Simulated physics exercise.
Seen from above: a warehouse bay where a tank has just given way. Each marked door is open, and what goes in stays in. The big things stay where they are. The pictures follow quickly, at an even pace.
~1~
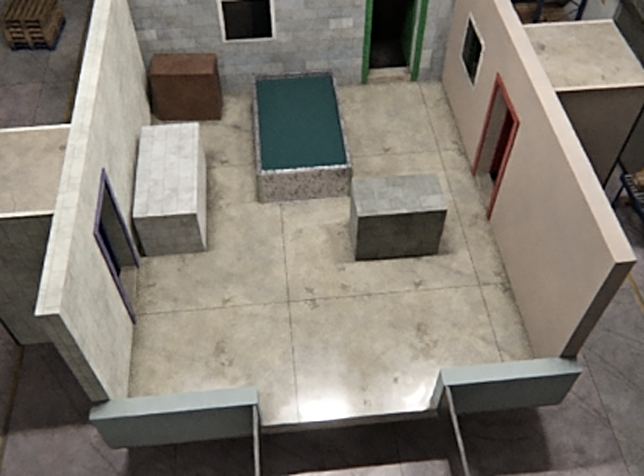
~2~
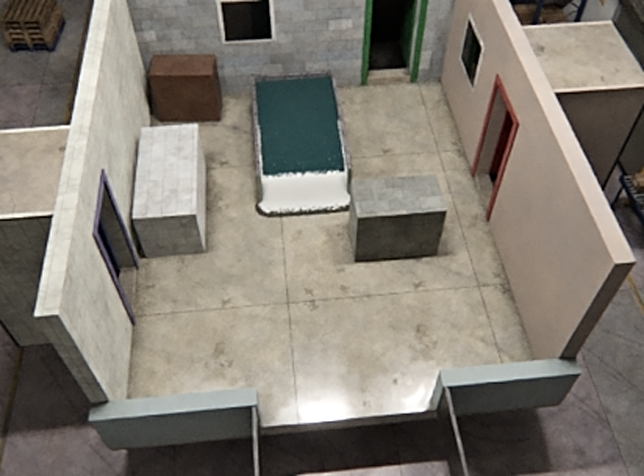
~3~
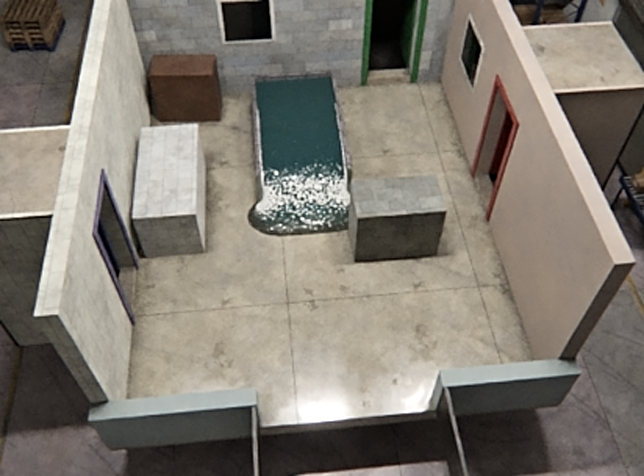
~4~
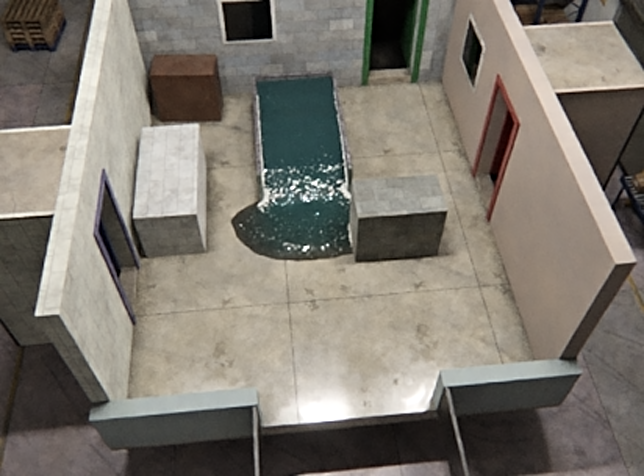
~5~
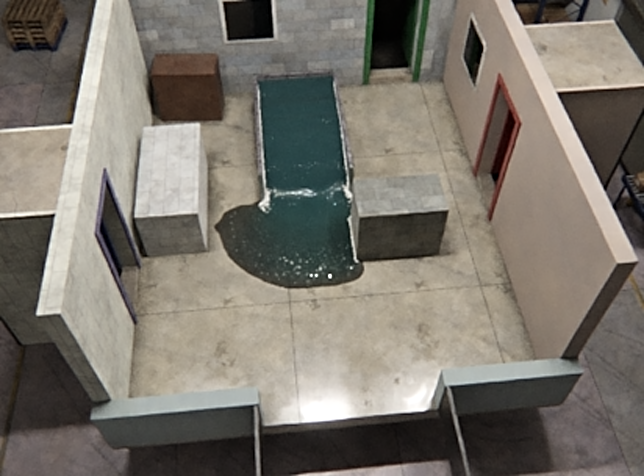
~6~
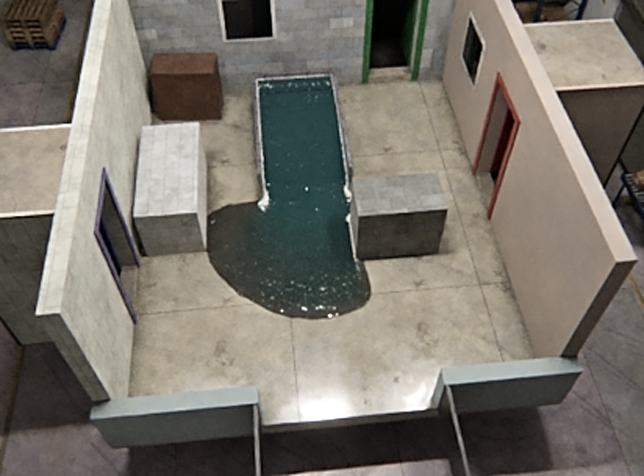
In a warehouse bay seen from above, the near end of a tank of still, dark green water gave way, and the water poured out frothing, then spread across the floor in a widening rounded pool.
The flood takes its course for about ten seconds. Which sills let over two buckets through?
The green door stays under that; the blue door stays under that; the red door stays under that.
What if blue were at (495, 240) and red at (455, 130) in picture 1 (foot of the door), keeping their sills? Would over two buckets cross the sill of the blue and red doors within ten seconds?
Blue door takes less; red door stays under.
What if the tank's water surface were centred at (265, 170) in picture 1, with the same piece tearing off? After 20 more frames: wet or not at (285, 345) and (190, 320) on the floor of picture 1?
One after the other: Awash, wet.
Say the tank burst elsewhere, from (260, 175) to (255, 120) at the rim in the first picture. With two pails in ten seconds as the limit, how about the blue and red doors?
In short: The blue door stays under; the red door takes less.
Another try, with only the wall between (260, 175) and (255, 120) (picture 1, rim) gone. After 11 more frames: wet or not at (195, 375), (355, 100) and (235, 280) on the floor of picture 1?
One after the other: Under water, clear, covered.
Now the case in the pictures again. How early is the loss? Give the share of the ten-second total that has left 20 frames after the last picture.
About 50 per cent.
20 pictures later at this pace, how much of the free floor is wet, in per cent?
Near 55 in a hundred.
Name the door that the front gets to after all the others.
I say the green-painted one.
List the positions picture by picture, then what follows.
In the first picture, still water in the water tank at (299, 122).
In the second picture, the front is at a hidden place, out from the gap at (305, 192).
In the third picture, the front is at a hidden place, out from the gap at (305, 192).
In the fourth picture, water pours out at (306, 193) and has run to a hidden place.
In the fifth picture, water pours out at (307, 193) and has run to (345, 279).
In the sixth picture, the front is at (334, 311), out from the gap at (306, 192).
A moment on, water covers 35 % of the floor; the green door not reached, the blue door not reached, the red door wet at the sill, nothing in.
Next, water covers 50 % of the floor; the green door not reached, the blue door wet at the sill, nothing in, the red door under two buckets in.
Then, water covers 55 % of the floor; the green door not reached, the blue door wet at the sill, nothing in, the red door under two buckets in.
Later, water covers 70 % of the floor; the green door wet at the sill, nothing in, the blue door wet at the sill, nothing in, the red door under two buckets in.
In the end, water covers 95 % of the floor; the green door wet at the sill, nothing in, the blue door wet at the sill, nothing in, the red door under two buckets in.
